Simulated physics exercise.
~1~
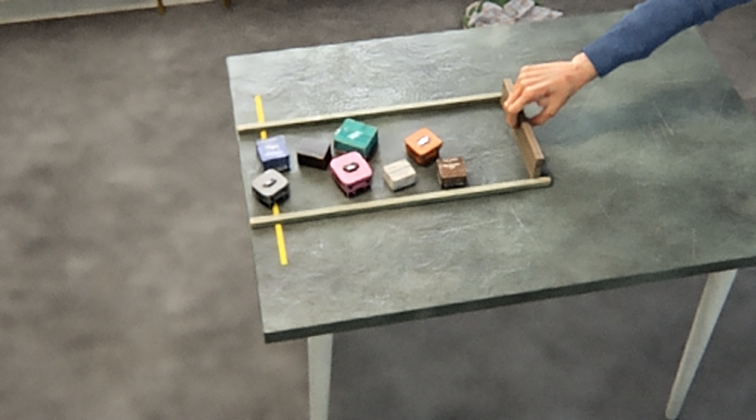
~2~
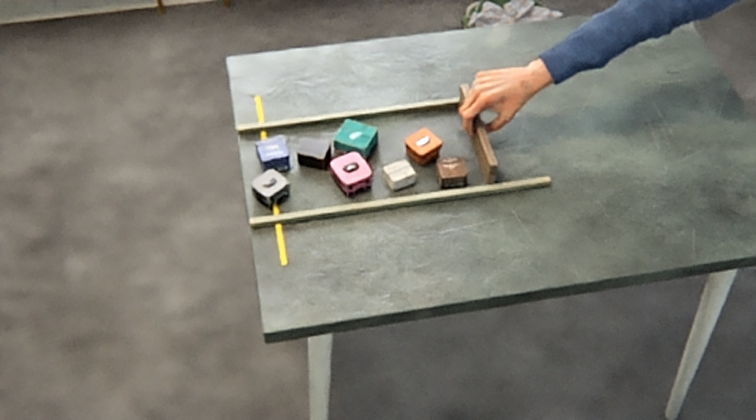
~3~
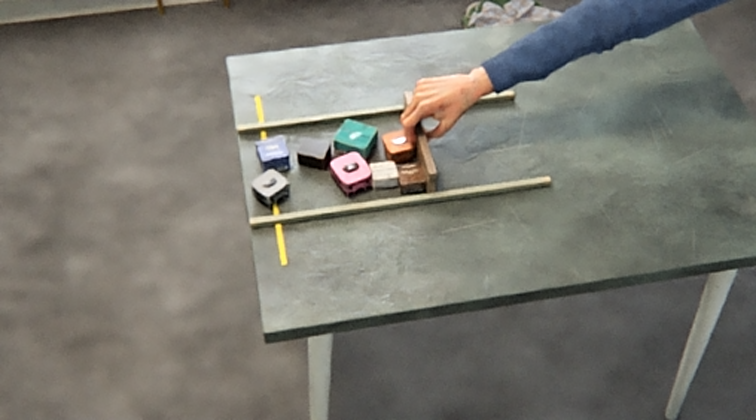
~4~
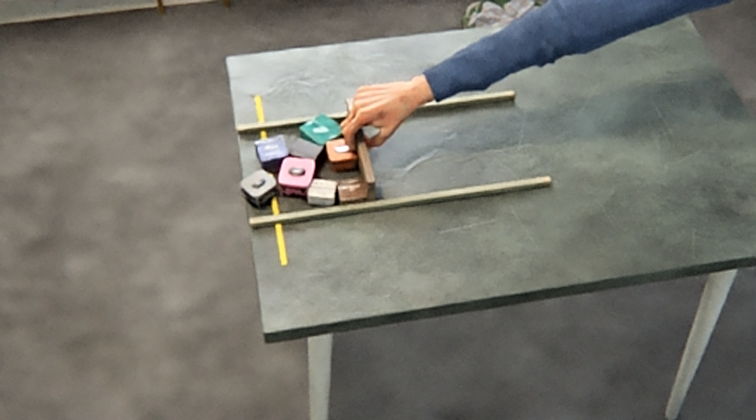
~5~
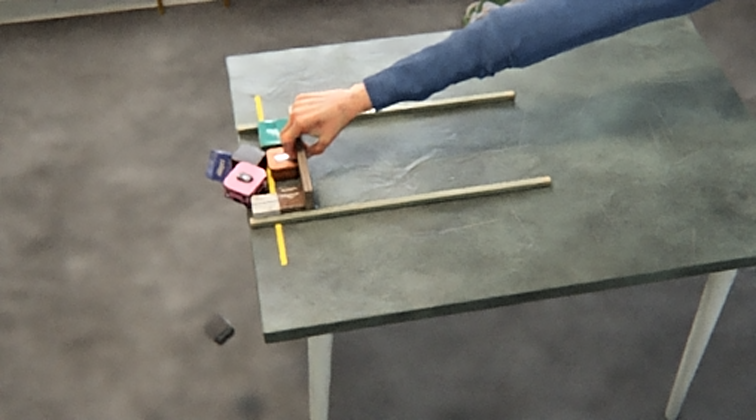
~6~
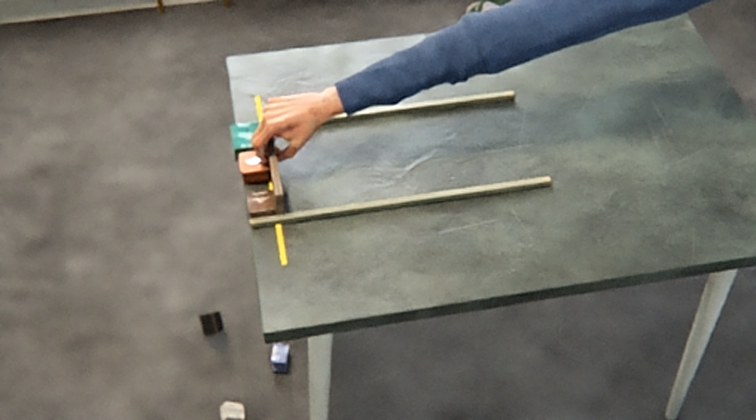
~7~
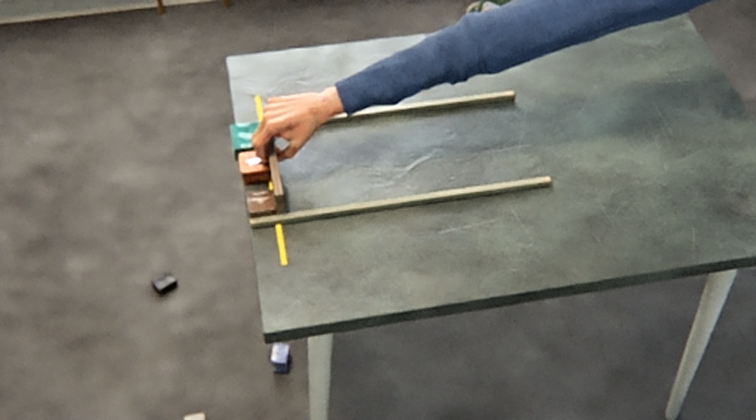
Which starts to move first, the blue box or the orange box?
The orange box starts to move first, pushed left as the board reaches it, while the blue box near the tape only gets moving later.
